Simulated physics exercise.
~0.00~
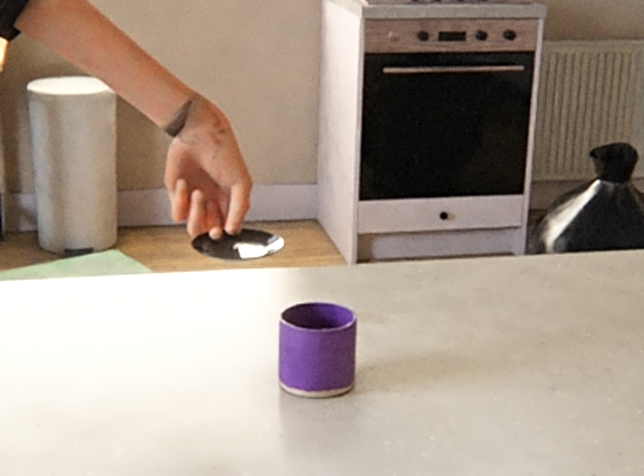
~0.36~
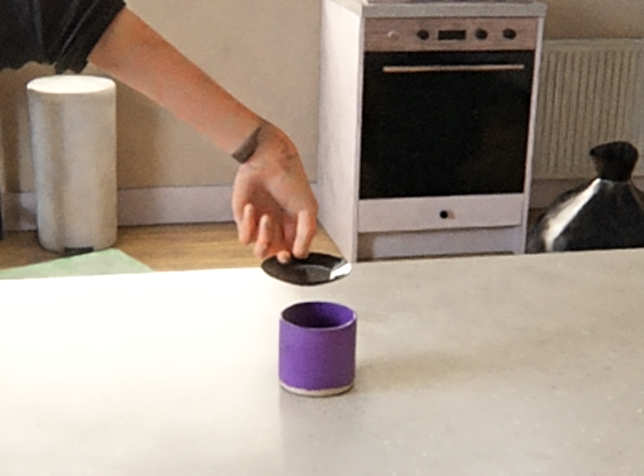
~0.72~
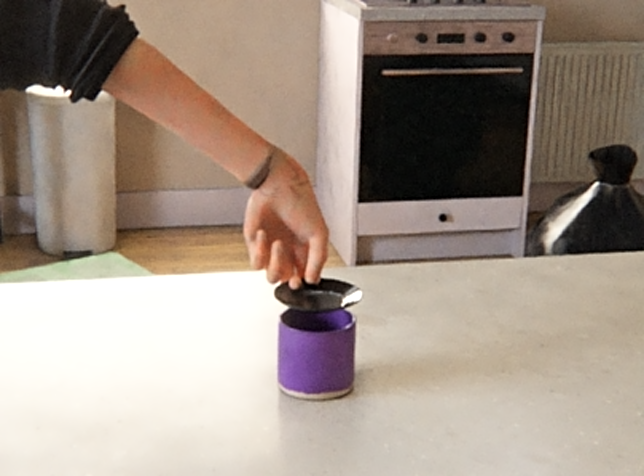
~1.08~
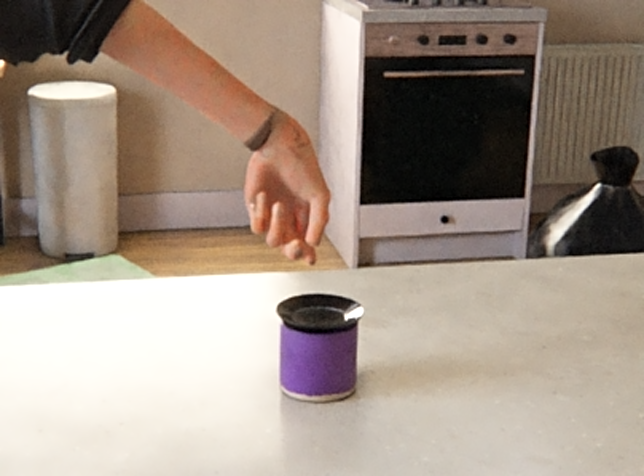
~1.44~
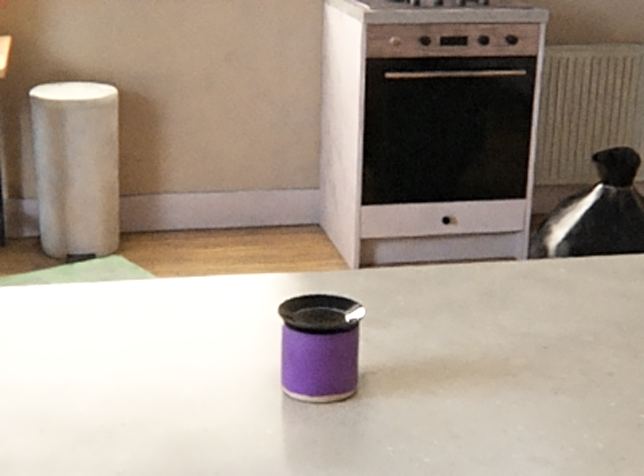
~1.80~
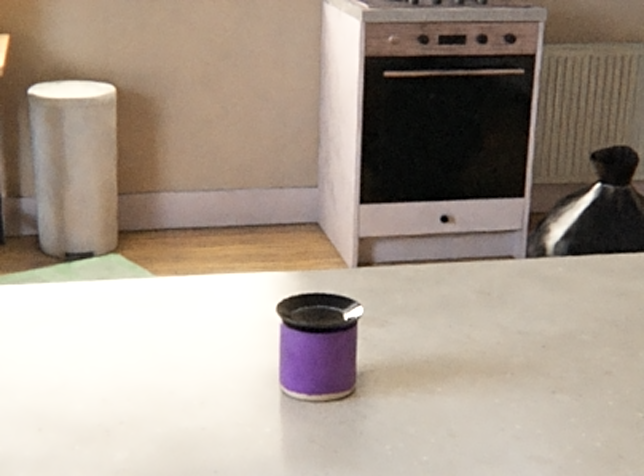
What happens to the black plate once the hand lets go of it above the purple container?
The black plate stays resting on the rim of the purple container, covering its opening like a lid.
